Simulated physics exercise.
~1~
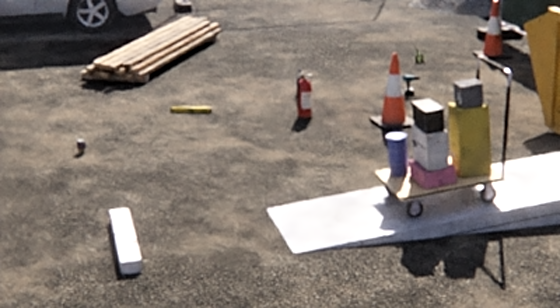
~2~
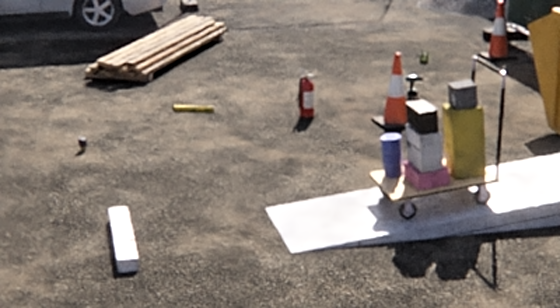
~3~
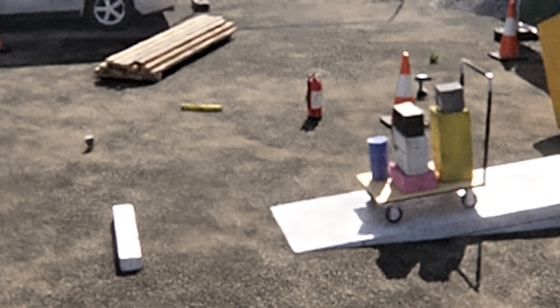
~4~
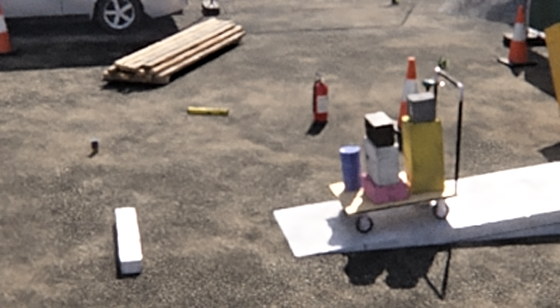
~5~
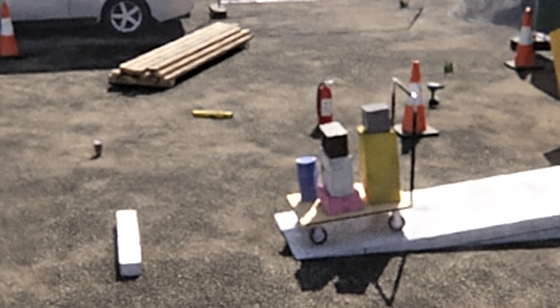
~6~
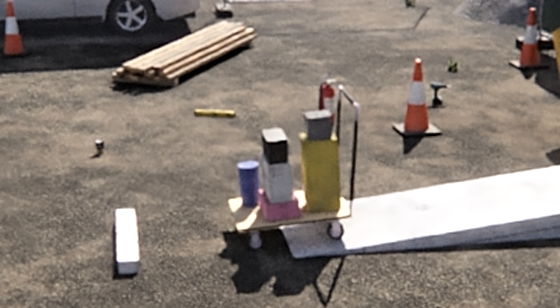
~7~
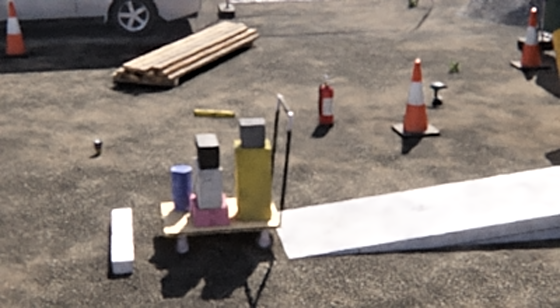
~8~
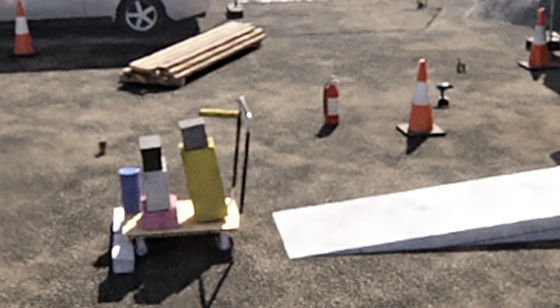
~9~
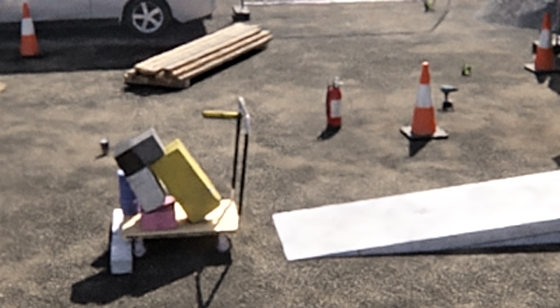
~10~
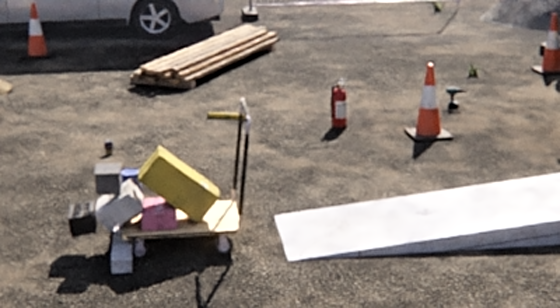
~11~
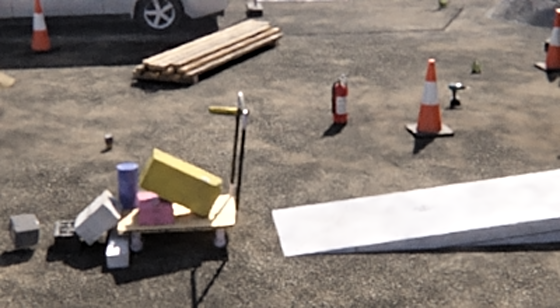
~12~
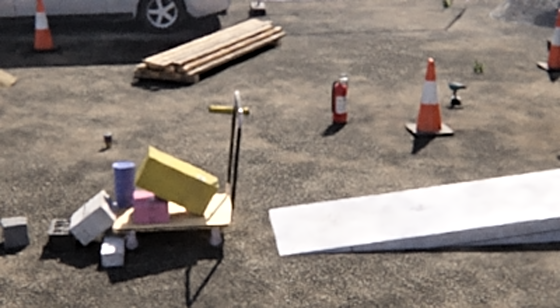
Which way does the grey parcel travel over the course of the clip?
The grey parcel travels to the left, riding on the trolley and then tumbling off its left end onto the ground.
